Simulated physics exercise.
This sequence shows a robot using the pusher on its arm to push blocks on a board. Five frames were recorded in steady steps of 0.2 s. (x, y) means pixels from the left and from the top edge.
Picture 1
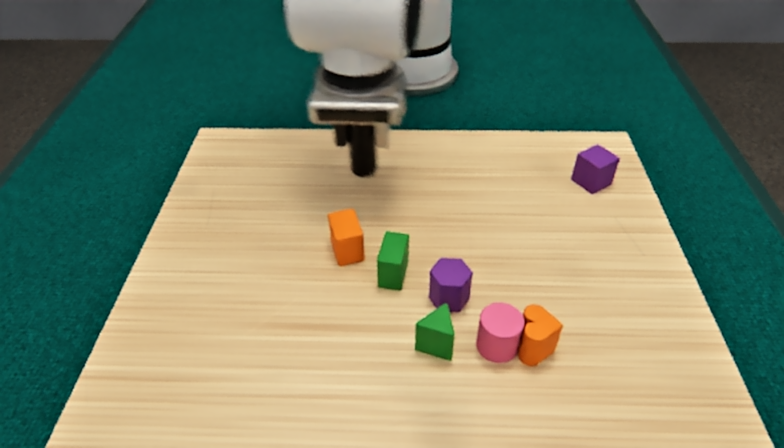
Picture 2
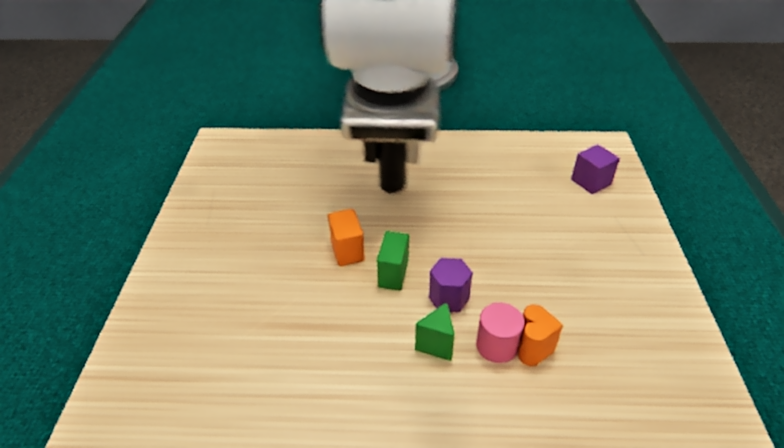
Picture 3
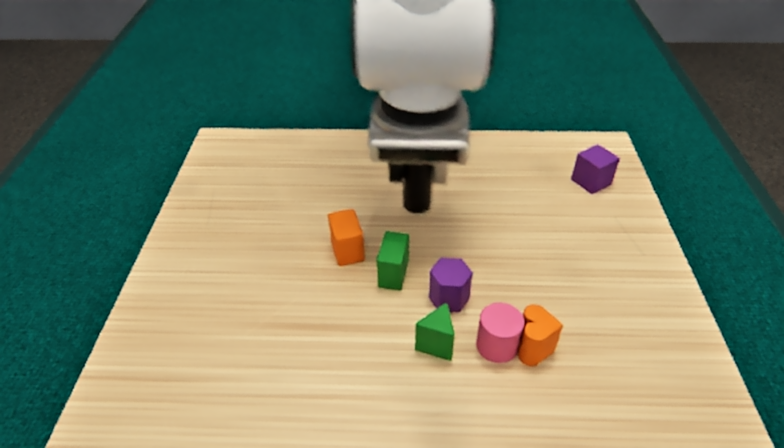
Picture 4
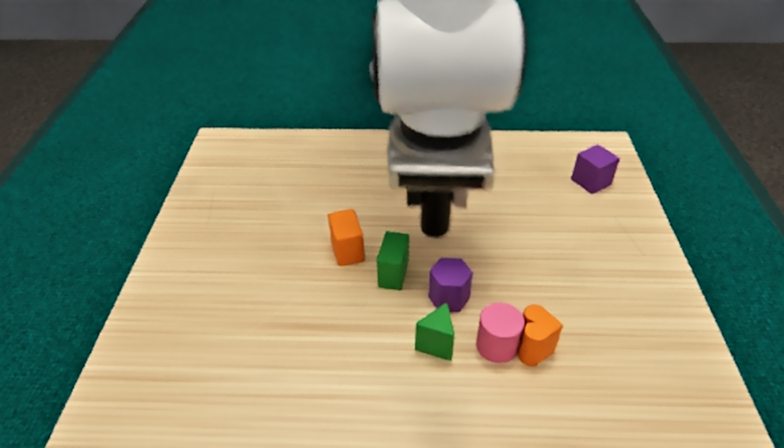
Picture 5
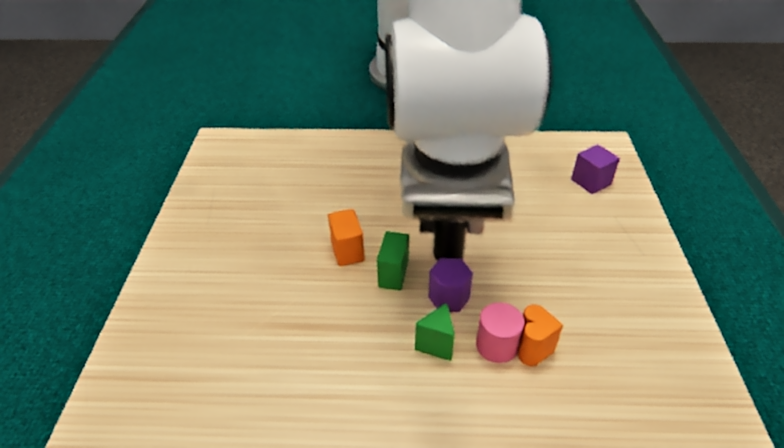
A pale wooden board lies on a dark green surface, seen from above and in front by a camera that stays still. An orange block and a green block sit left of centre, a purple hexagonal block, green triangle, pink cylinder and orange heart lie nearer, and a purple cube rests at far right. A white robot arm moves its black pusher rightward and nearer, reaching the purple hexagonal block's far side, while the blocks stay put.
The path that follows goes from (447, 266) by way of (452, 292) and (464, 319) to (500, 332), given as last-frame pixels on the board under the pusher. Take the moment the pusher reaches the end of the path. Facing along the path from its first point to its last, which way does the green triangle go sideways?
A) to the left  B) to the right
Letter B.
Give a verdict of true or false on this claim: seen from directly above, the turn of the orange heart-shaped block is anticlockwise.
That claim is true.
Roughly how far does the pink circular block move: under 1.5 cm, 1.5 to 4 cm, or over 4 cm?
If I had to pick, the pink circular block travels from 1.5 to 4 cm here.
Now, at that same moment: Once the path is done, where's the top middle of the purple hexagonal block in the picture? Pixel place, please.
At roughly (462, 324).
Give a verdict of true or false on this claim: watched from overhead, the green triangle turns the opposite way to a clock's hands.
It is false.
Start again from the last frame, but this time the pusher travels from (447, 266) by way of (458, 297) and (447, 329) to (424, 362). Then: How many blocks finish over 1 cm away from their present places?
Number moved: 2.
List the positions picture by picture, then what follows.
The first picture shows tip of the pusher at (364, 170), middles of tops, green triangle at (439, 320), purple hexagonal block at (451, 271), pink circular block at (502, 319), orange heart-shaped block at (541, 322).
The second picture shows pusher at (393, 186), nothing pushed.
The third picture shows pusher at (417, 206), nothing pushed.
The fourth picture shows pusher at (435, 229), nothing pushed.
The fifth picture shows pusher at (448, 255), green triangle at (439, 320), purple hexagonal block at (451, 271), pink circular block at (502, 319), orange heart-shaped block at (541, 322).
The first path, step by step. One third of the way, pusher at (453, 282); green triangle at (437, 326); purple hexagonal block at (454, 294).
Two thirds of the way, pusher at (466, 309); green triangle at (436, 344), turned 60° clockwise; purple hexagonal block at (461, 322), turned 20° clockwise.
At the end, pusher at (502, 321); green triangle at (436, 344), turned 65° clockwise; purple hexagonal block at (462, 324), turned 25° clockwise; pink circular block at (527, 336); orange heart-shaped block at (561, 327), turned 25° anticlockwise.
